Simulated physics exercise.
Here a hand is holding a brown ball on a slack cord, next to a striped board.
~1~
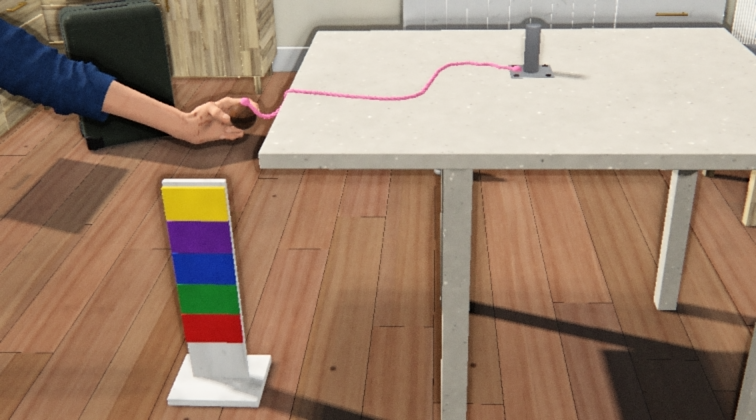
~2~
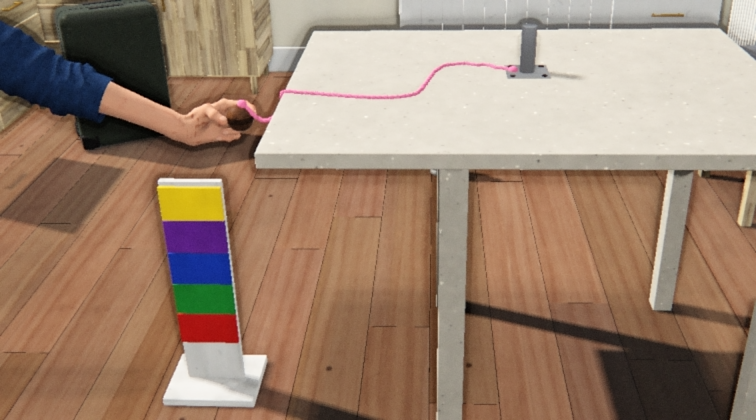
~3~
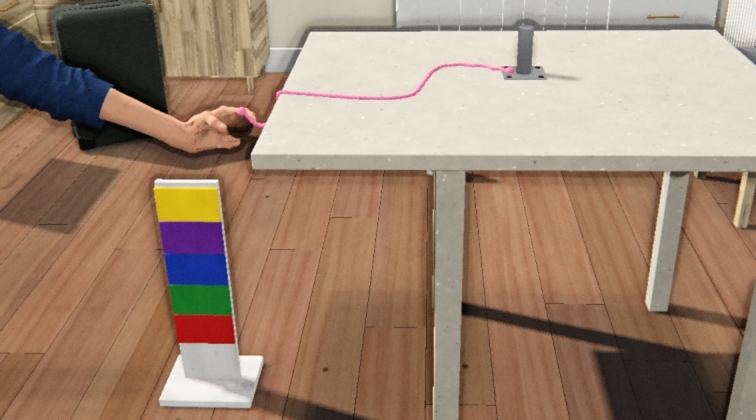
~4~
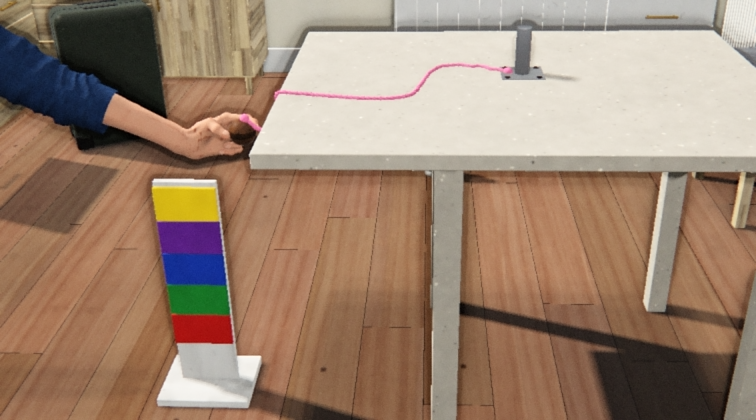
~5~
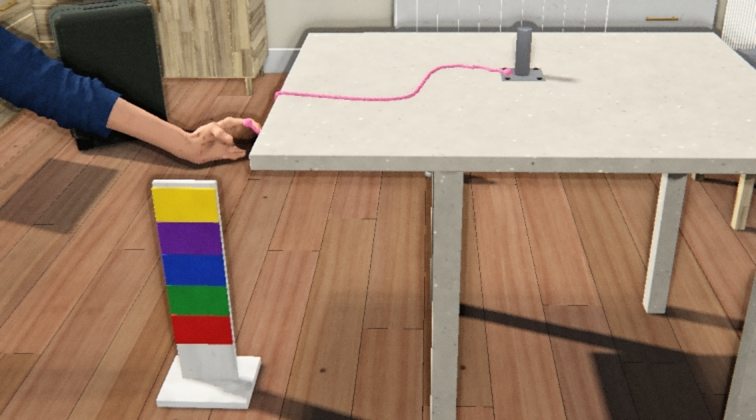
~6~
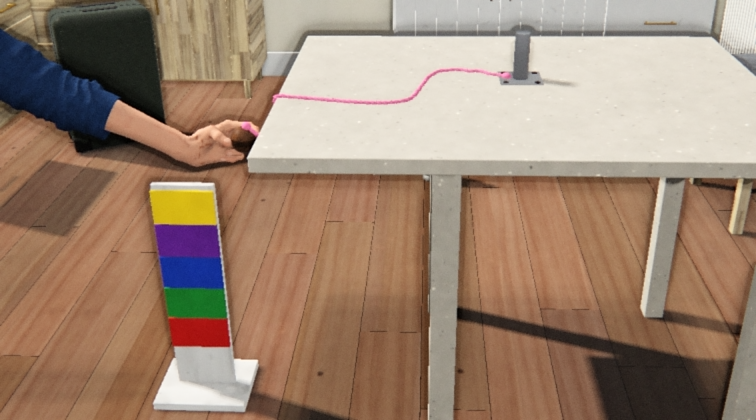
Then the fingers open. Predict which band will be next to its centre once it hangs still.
I would say the purple band.
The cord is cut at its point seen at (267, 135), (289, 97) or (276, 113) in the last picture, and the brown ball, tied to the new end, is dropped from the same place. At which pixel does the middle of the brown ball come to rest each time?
Estimated positions in order: (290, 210); (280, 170); (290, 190).
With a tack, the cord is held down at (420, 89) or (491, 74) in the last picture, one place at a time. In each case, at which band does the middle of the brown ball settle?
For the first place it's yellow, and for the second purple.
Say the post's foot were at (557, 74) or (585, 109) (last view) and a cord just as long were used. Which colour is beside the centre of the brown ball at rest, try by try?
It comes out yellow the first time and yellow the second time.
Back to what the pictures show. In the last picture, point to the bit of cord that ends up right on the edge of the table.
Near pixel (354, 102).
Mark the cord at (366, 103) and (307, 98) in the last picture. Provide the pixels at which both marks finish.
(293, 85) for the first, (284, 134) for the second.
Soon after, ball near (262, 231); level with purple.
Then, ball near (315, 222); level with purple.
Further on, ball near (283, 236); level with purple.
At rest, ball near (288, 235); level with purple. Its centre hangs level with the purple band.
